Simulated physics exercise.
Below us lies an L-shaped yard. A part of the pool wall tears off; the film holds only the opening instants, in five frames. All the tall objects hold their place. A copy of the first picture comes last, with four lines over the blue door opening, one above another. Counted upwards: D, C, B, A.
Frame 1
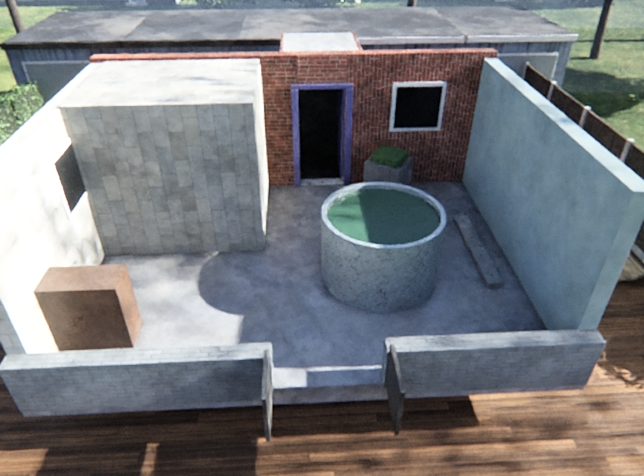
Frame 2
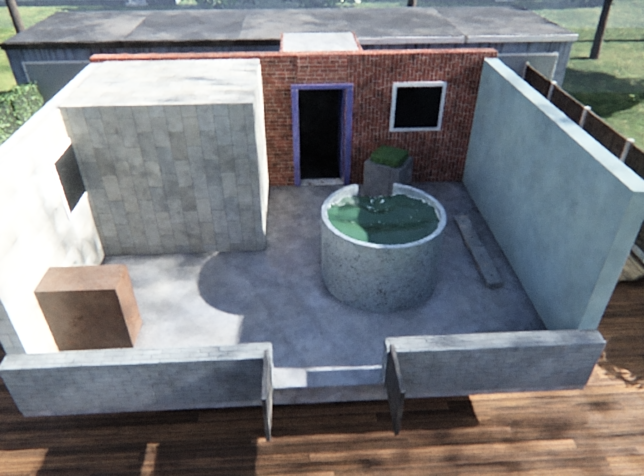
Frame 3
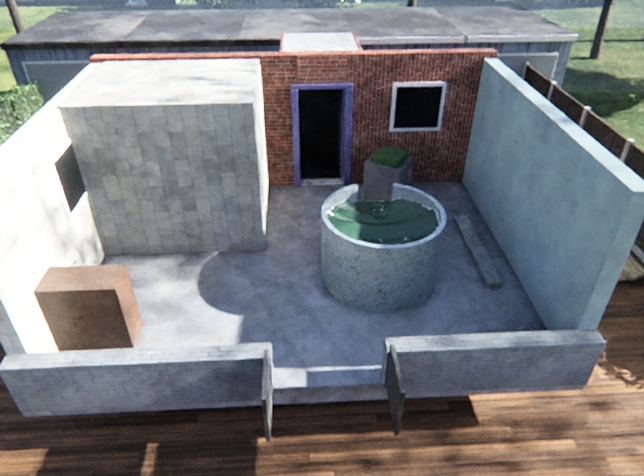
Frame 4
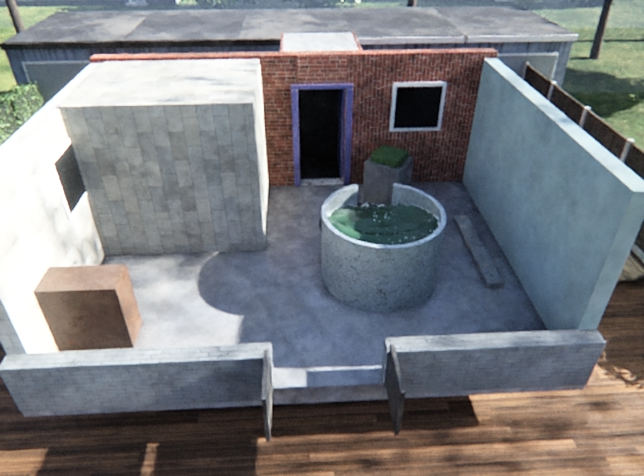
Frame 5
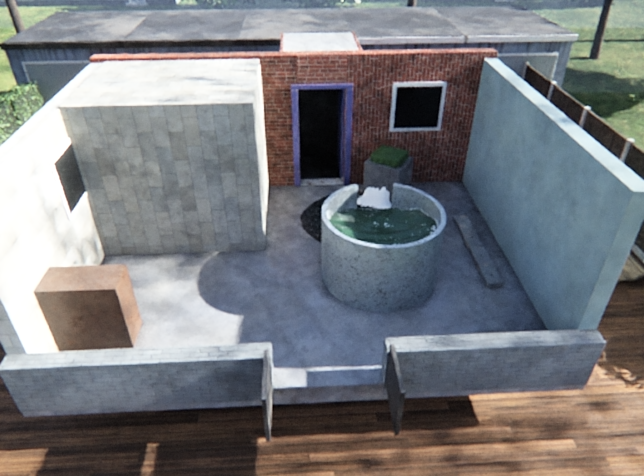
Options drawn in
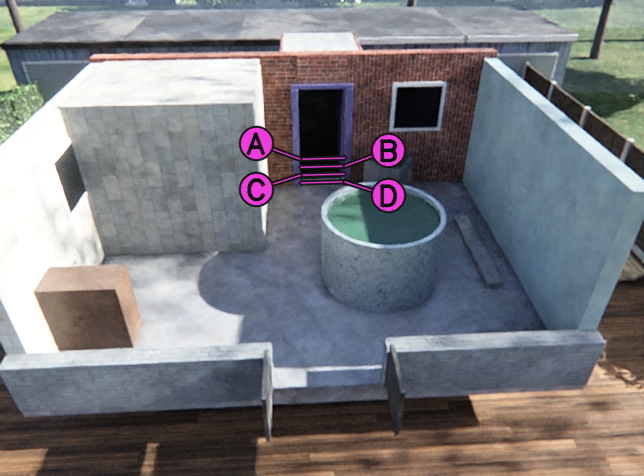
In this clip, a round pool of green water stands in a walled yard; a gap appears in its back rim, the surface ripples and lowers, and a dark wet patch emerges behind it near the blue doorway.
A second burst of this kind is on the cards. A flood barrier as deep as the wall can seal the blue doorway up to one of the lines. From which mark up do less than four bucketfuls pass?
Use height B.
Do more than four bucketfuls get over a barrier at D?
Yes, that goes wrong.
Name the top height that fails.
It is C.
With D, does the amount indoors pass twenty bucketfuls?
Yes, it does.
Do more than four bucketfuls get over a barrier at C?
Yes.
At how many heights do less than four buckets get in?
Two of the four.
On the marked copy, A at (322, 158); B at (322, 166); C at (322, 174); D at (322, 182); from the bottom up D, C, B, A.
For height A, nothing gets over.
For height B, a splash gets over, under a bucket.
For height C, about 14 bucketfuls get in.
For height D, dozens of bucketfuls pour in.
